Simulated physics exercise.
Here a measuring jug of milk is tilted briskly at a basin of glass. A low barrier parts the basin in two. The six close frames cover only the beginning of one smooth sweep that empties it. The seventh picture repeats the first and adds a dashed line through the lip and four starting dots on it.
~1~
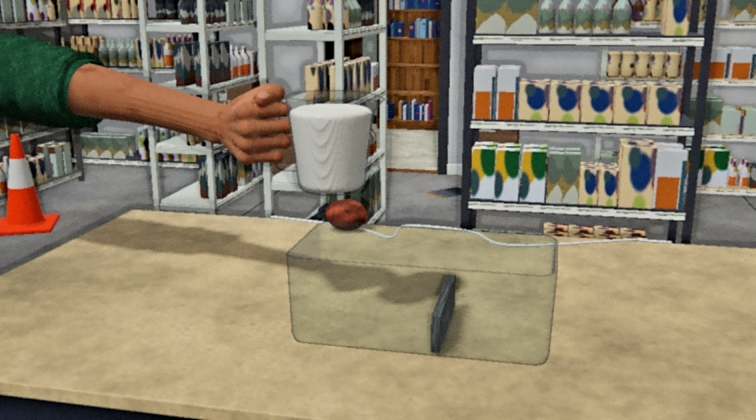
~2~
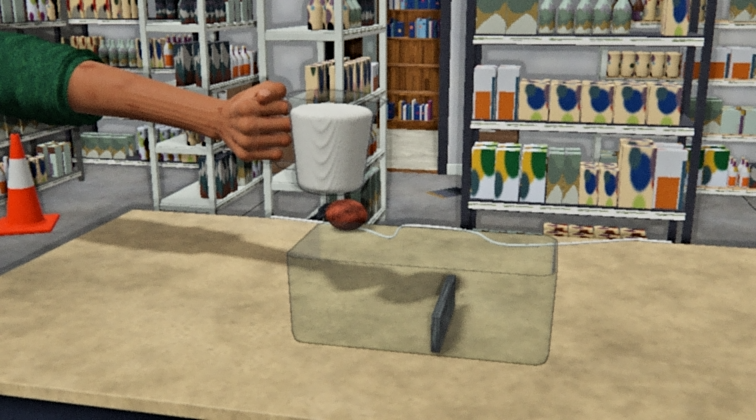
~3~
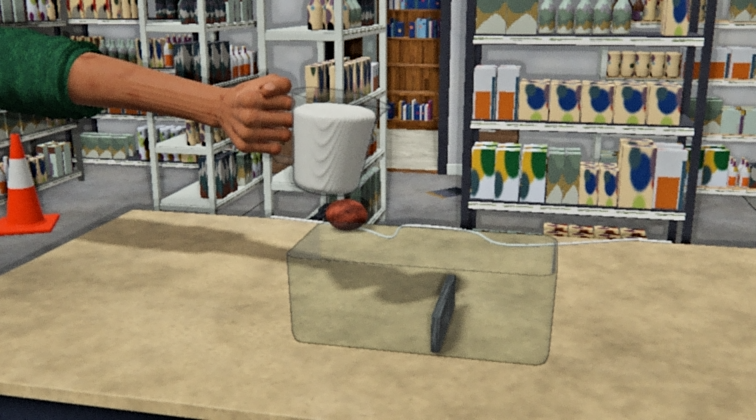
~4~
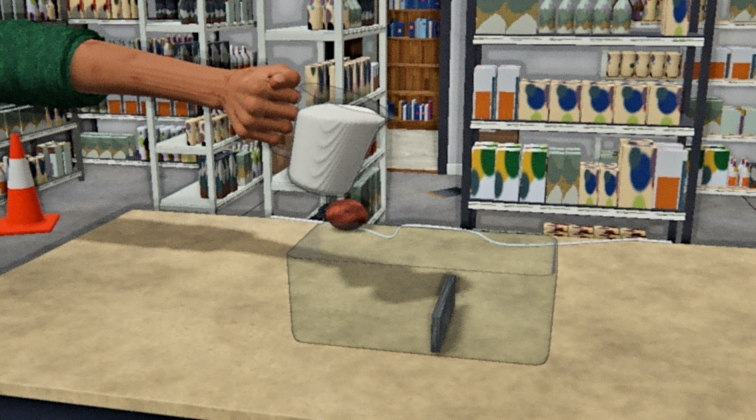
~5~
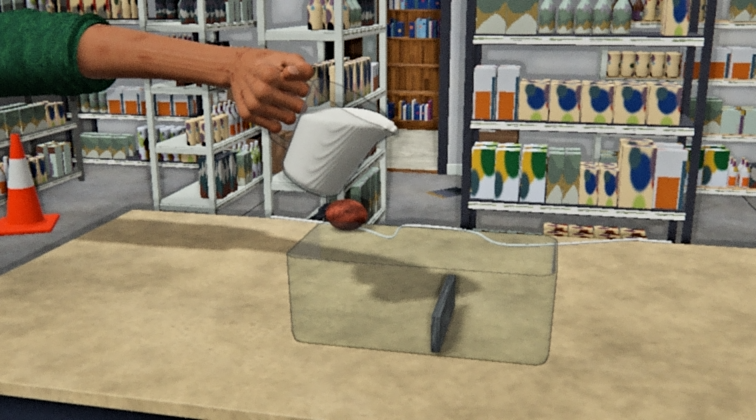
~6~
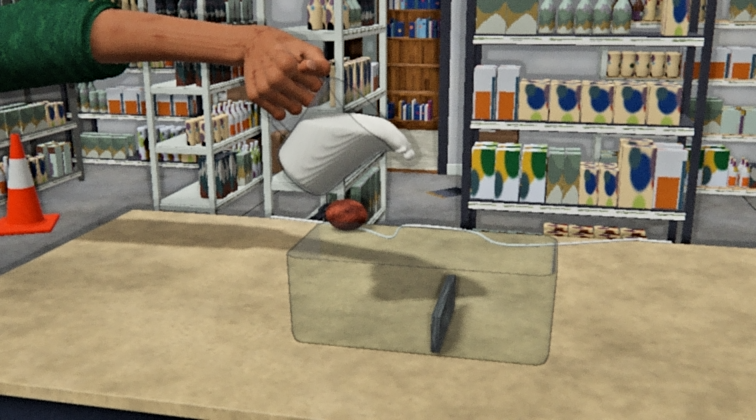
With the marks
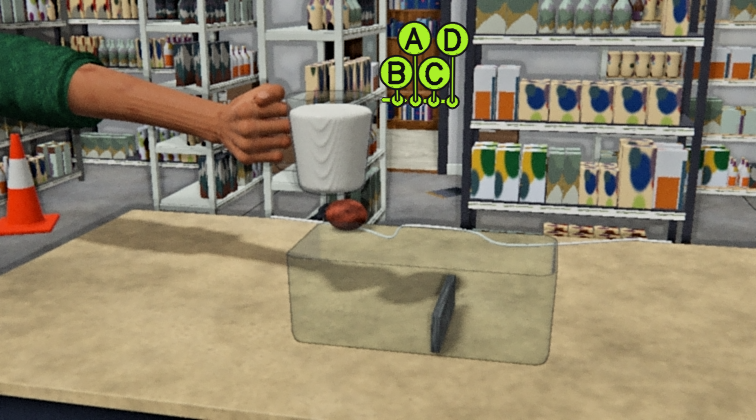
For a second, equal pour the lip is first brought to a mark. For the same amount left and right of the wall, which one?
B is best.
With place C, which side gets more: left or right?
More ends on the right.
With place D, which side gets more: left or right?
The right one.
On the marked copy, A at (415, 100); B at (397, 100); C at (433, 101); D at (452, 101).
With A, about 21 % ends left of the wall and 77 % right of it.
With B, about 58 % ends left of the wall and 41 % right of it.
With C, about 5 % ends left of the wall and 93 % right of it.
With D, about 8 % ends left of the wall and 89 % right of it; 3 % is lost outside.
